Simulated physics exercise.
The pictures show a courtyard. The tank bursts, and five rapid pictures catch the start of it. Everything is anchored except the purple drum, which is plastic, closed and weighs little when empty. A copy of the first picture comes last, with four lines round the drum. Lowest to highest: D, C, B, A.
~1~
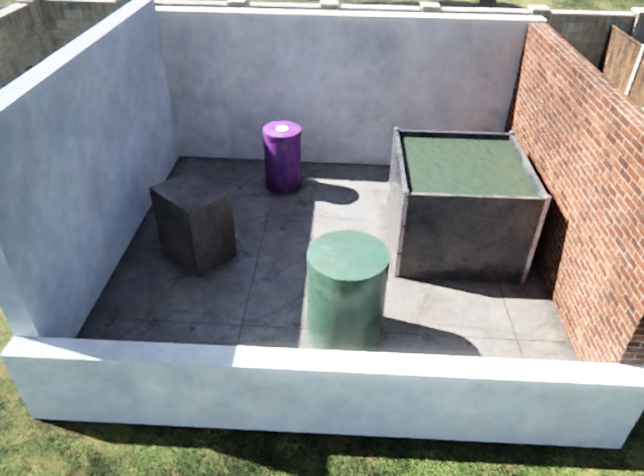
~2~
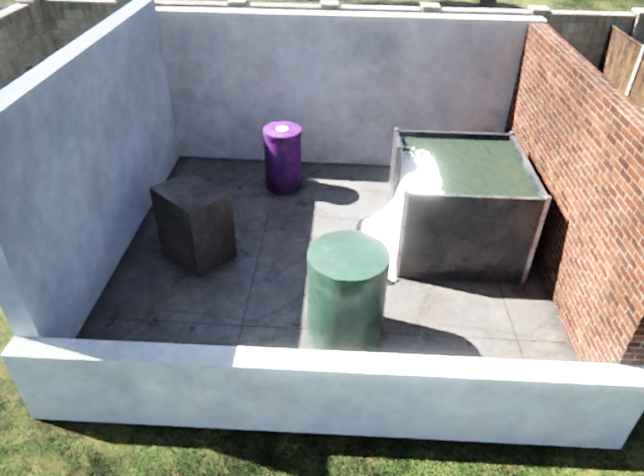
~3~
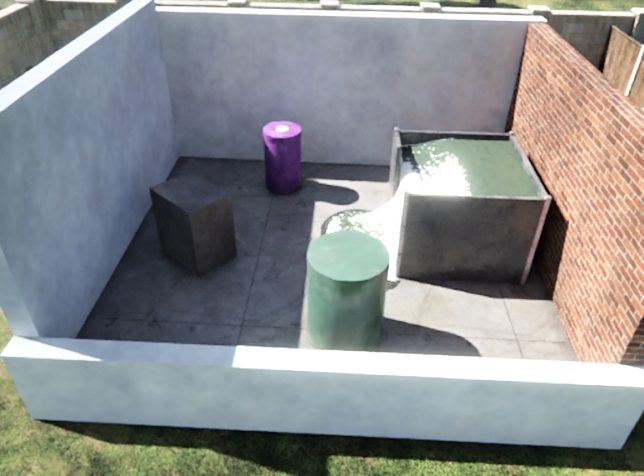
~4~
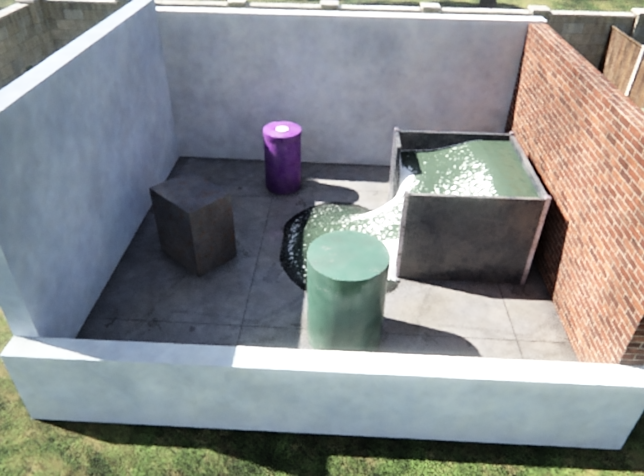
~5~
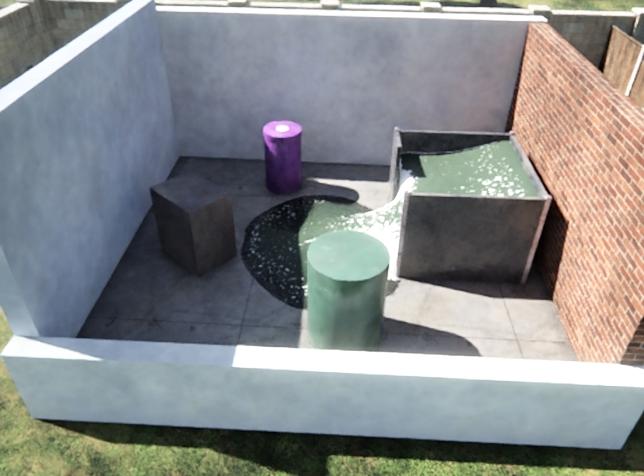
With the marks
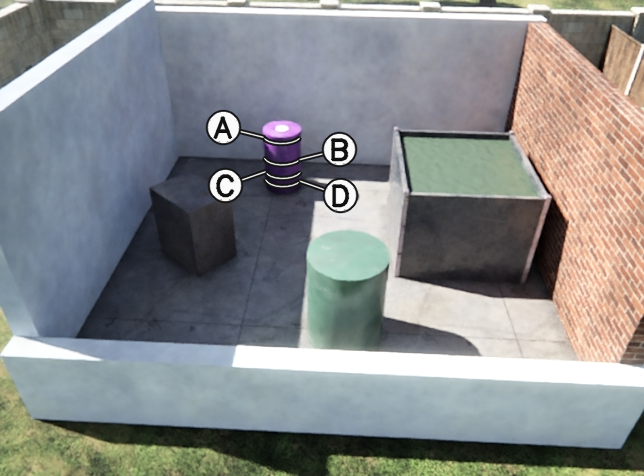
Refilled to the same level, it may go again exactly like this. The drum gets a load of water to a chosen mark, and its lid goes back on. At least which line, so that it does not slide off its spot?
I would pick mark C.
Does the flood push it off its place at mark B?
No, not at all.
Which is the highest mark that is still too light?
D.
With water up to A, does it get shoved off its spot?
No, not at all.
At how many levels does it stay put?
Three of the four.
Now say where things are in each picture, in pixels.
In the first picture, lid of the purple drum at (281, 129); tank full, its middle at (463, 166).
In the second picture, water covers 3 % of the ground, mostly out of sight from here.
In the third picture, water covers 7 % of the ground, mostly out of sight from here.
In the fourth picture, 12 % of the ground wet, in view closest to the drum at (290, 226).
In the fifth picture, lid of the purple drum at (282, 129); 18 % of the ground wet, in view closest to the drum at (304, 199).
On the marked copy, A at (279, 143); B at (280, 164); C at (281, 178); D at (281, 186); from the bottom up D, C, B, A.
With A, it does not move.
With B, it does not move.
With C, it shifts by a finger or two and stays.
With D, it is pushed about twice its own width away.
